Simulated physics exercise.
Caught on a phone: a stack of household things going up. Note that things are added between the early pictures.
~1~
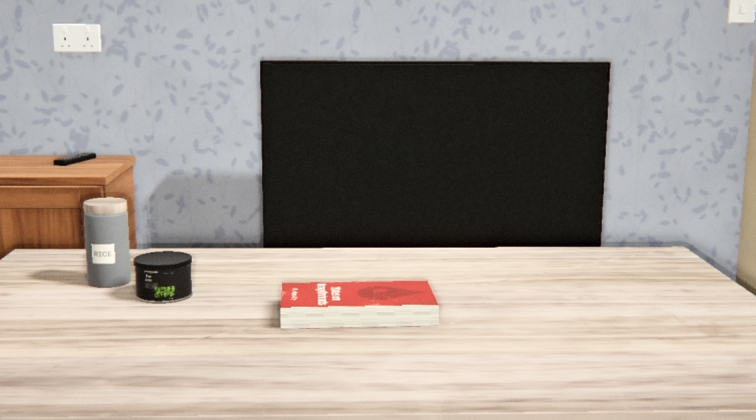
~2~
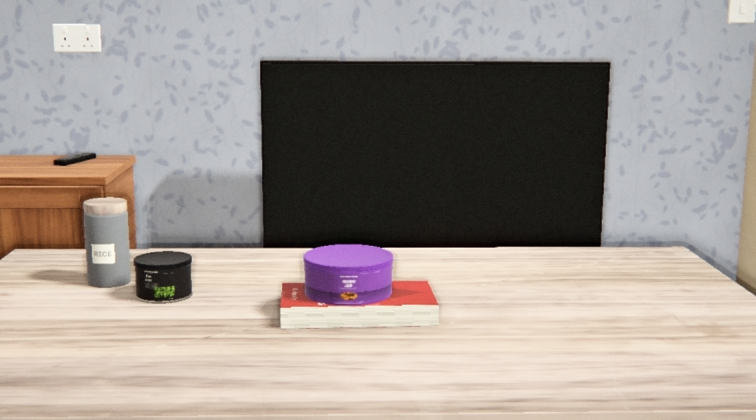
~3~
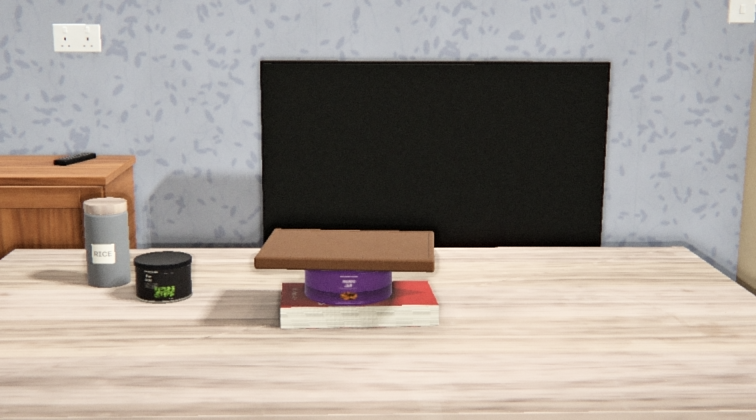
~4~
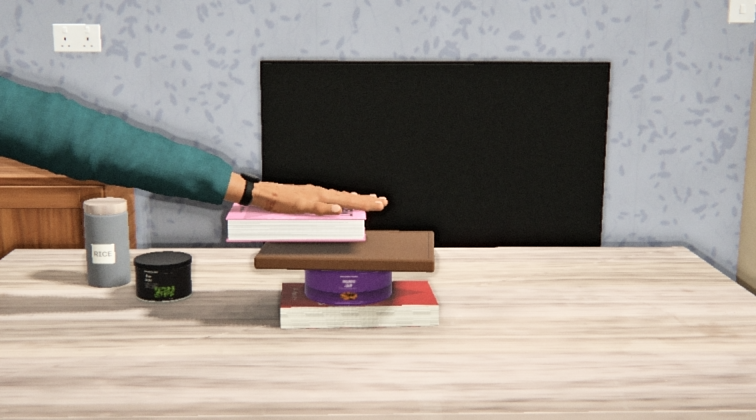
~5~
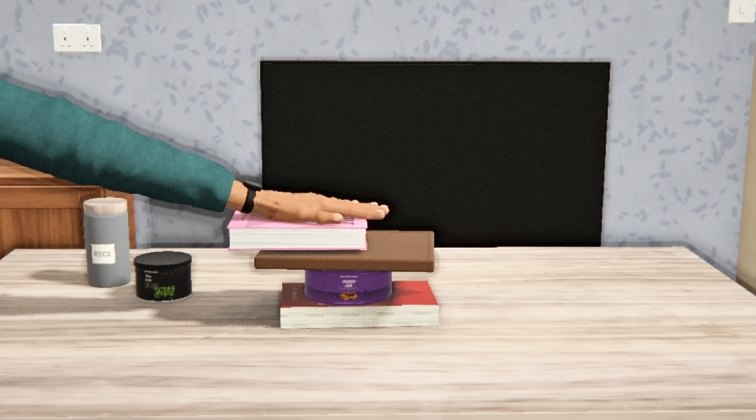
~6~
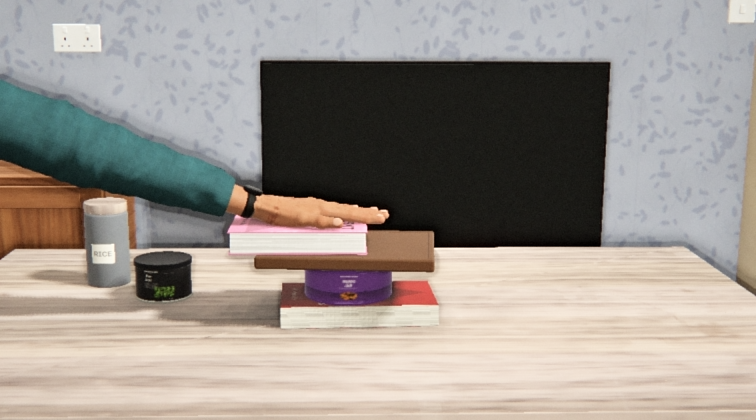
A purple tub appeared on a red book, followed by a brown tray, and then a hand reached in from the left and lowered a pink book onto the tray's left side, keeping hold.
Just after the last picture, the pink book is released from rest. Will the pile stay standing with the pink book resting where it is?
Yes.
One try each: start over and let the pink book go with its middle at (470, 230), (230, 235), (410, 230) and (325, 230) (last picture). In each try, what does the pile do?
In the first case the pile topples, in the second it topples, in the third it remains standing and in the fourth it remains standing.
Then, 0.20 s later than the last frame, all is still.
Then, 0.60 s later than the last frame, pink book resting near (300, 233).
When it is over, all 6 as before. End places, in pixels of the last picture, pink book near (299, 233). The pile holds.
